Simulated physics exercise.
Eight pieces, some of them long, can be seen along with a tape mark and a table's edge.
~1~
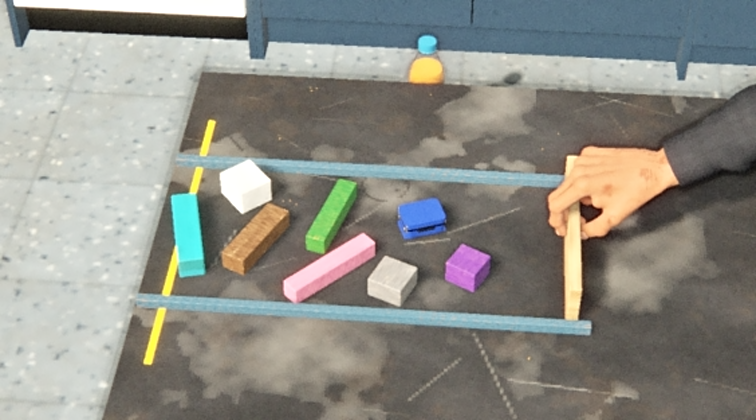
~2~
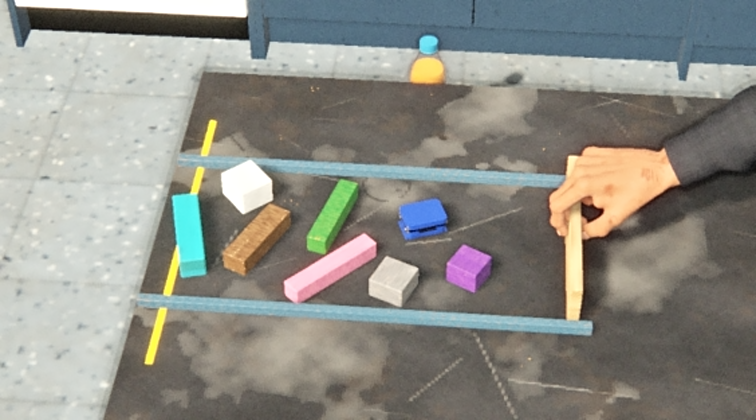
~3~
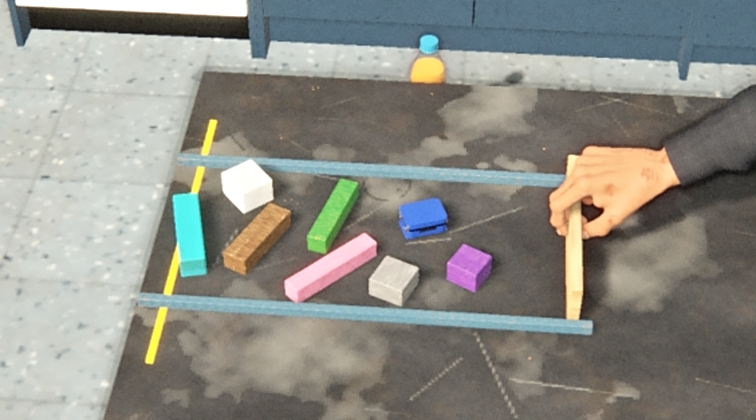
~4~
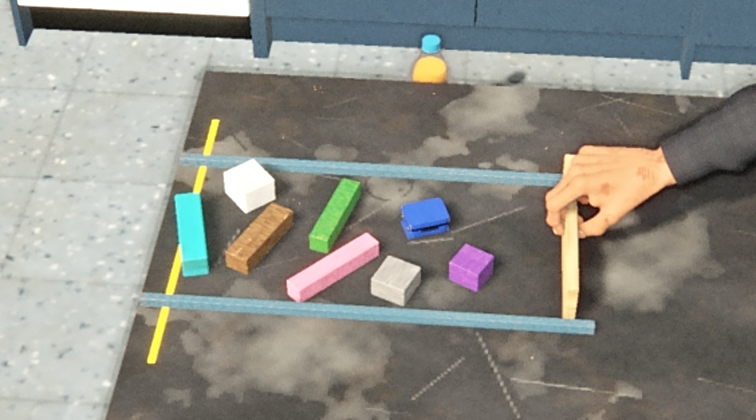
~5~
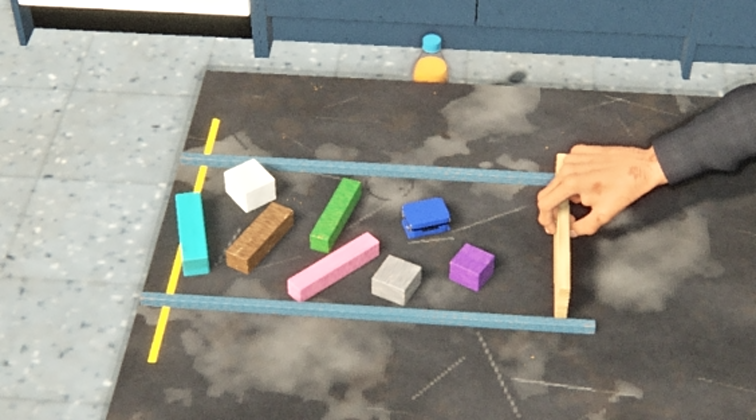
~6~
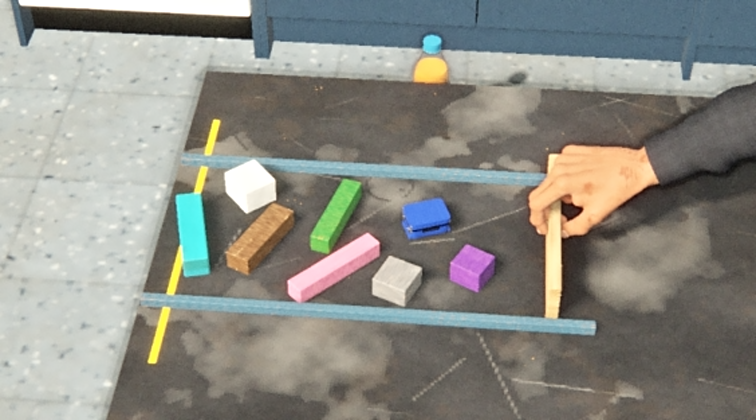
To begin with, a hand holds a wooden board upright at the right end of two blue rails, with eight colourful pieces lying between it and a yellow tape line. The hand stays nearly still, then slides the board a short way left, while the pieces stay in place, untouched.
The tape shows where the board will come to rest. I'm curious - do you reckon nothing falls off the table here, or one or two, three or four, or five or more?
You'd see five or more pieces leave the end and fall.
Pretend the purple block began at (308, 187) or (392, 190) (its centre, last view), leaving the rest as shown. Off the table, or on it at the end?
Goes off the edge; stays put.
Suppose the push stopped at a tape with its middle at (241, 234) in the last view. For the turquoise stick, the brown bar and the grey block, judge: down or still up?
What happens: The turquoise stick goes down, the brown bar does not come off, the grey block does not come off.
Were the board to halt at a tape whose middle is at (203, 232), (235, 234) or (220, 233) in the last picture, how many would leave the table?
Counts per try, in order: 4 / 2 / 3.
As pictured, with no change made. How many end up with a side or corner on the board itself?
At rest, 3 are in contact.
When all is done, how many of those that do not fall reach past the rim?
Number: 3.
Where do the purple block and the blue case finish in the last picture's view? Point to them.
The purple block at (162, 253), the blue case at (174, 198).
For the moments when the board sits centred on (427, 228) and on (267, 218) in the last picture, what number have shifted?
I get 3 at the one place and 8 at the other.
Soon after, none off yet; turquoise stick at rest near (193, 234); white block at rest near (251, 186); brown bar at rest near (261, 238).
After that, none off yet; turquoise stick at rest near (193, 234); white block at rest near (251, 186); brown bar moving near (251, 237).
And then, none off yet; turquoise stick tilting well over near (138, 237); white block displaced well along near (174, 175); brown bar displaced about its own width near (168, 227).
In the end, the number that fall off is five or more; gone, pink bar, green bar, brown bar, white block and turquoise stick.
